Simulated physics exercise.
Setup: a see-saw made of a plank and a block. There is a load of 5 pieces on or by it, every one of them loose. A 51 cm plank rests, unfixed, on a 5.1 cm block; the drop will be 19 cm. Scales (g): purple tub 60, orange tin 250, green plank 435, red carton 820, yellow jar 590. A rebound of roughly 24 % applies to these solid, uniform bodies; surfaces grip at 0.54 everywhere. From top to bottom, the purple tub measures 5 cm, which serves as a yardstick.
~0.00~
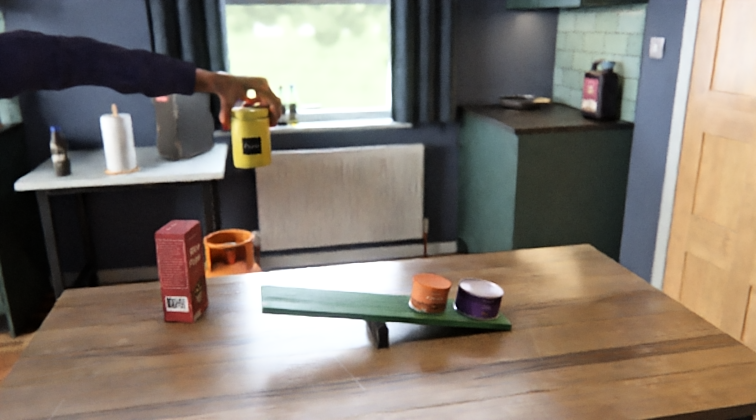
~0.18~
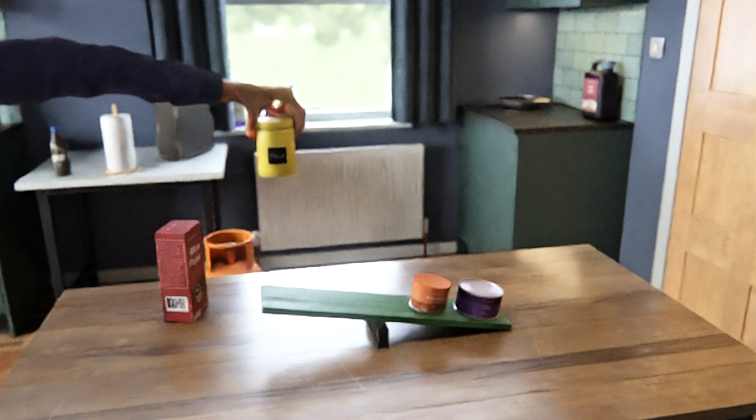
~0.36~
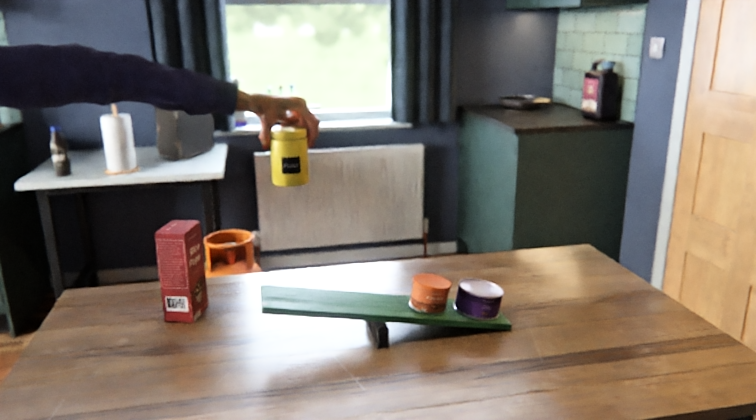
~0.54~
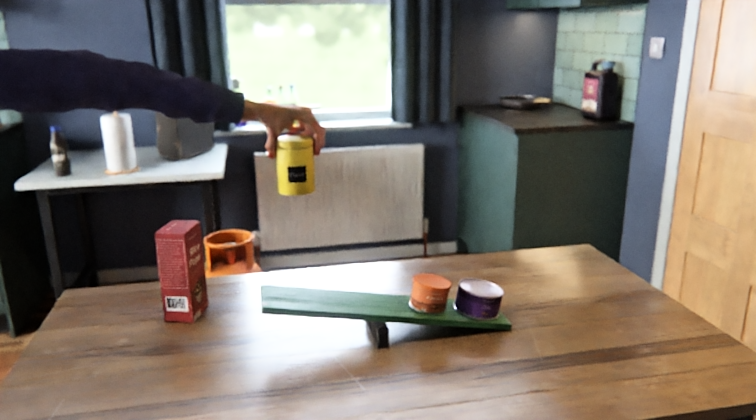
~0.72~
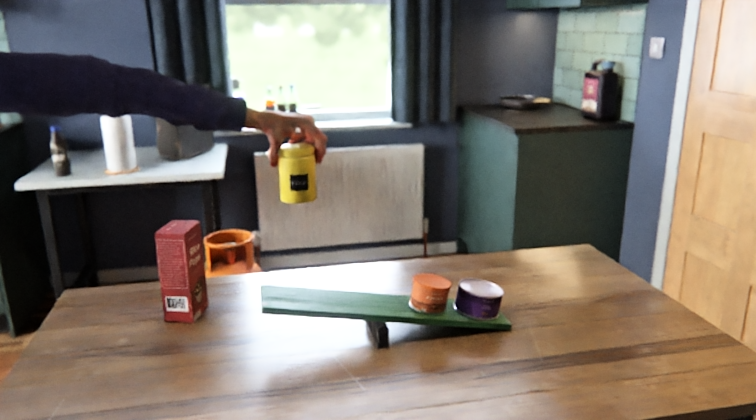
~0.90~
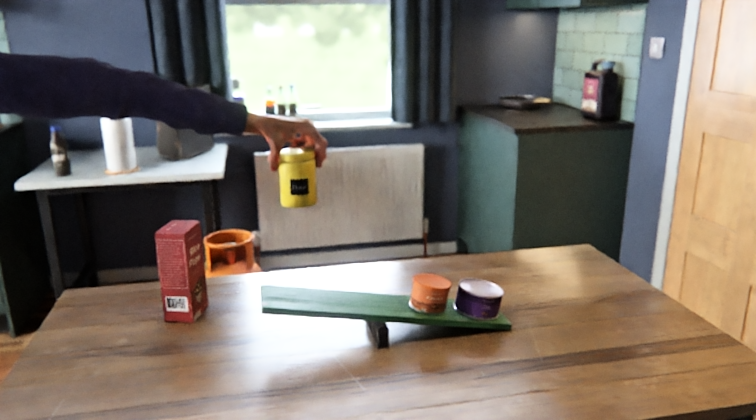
A hand reaching in from the left holds a yellow jar above a wooden table in a dark blue kitchen, seen from the front at slightly above table height. A green plank slants down to the right across a small block, an orange tin and purple tub on its lower side, a red carton standing left. The jar moves right and downward, slowing until it hovers over the plank's raised left side.
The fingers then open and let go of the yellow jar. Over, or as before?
The plank ultimately topples to the other side.
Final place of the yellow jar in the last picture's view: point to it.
Around (254, 326).
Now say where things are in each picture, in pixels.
In the first frame, 11 cm still to go; yellow jar (251, 137); purple tub (479, 299).
In the second frame, 7 cm still to go; yellow jar (276, 147); green plank (387, 308).
In the third frame, 4 cm still to go; yellow jar (290, 156); purple tub (479, 299).
In the fourth frame, 2 cm still to go; yellow jar (296, 165); green plank (387, 308).
In the fifth frame, 1 cm still to go; yellow jar (297, 173); purple tub (479, 299).
In the sixth frame, held still over the plank; yellow jar (298, 177); green plank (387, 308).
By 1.30 s, plank at 10°, tipped the other way; yellow jar tilted 23° near (309, 293); purple tub tilted 42°; orange tin tilted 37°.
By 1.40 s, plank at 13°, tipped the other way; yellow jar tilted 16° near (306, 297); purple tub tilted 67°; orange tin tilted 59°.
By 1.80 s, plank at 13°, tipped the other way; yellow jar tilted 67° near (265, 311); purple tub upside down; orange tin upside down.
When it is over (2.5 s), plank at 13°, tipped the other way; lying over on the table or plank, purple tub, orange tin and yellow jar; the other 2 within 4 cm of the start. End places, in pixels of the last picture, yellow jar near (254, 326). The plank swings over.
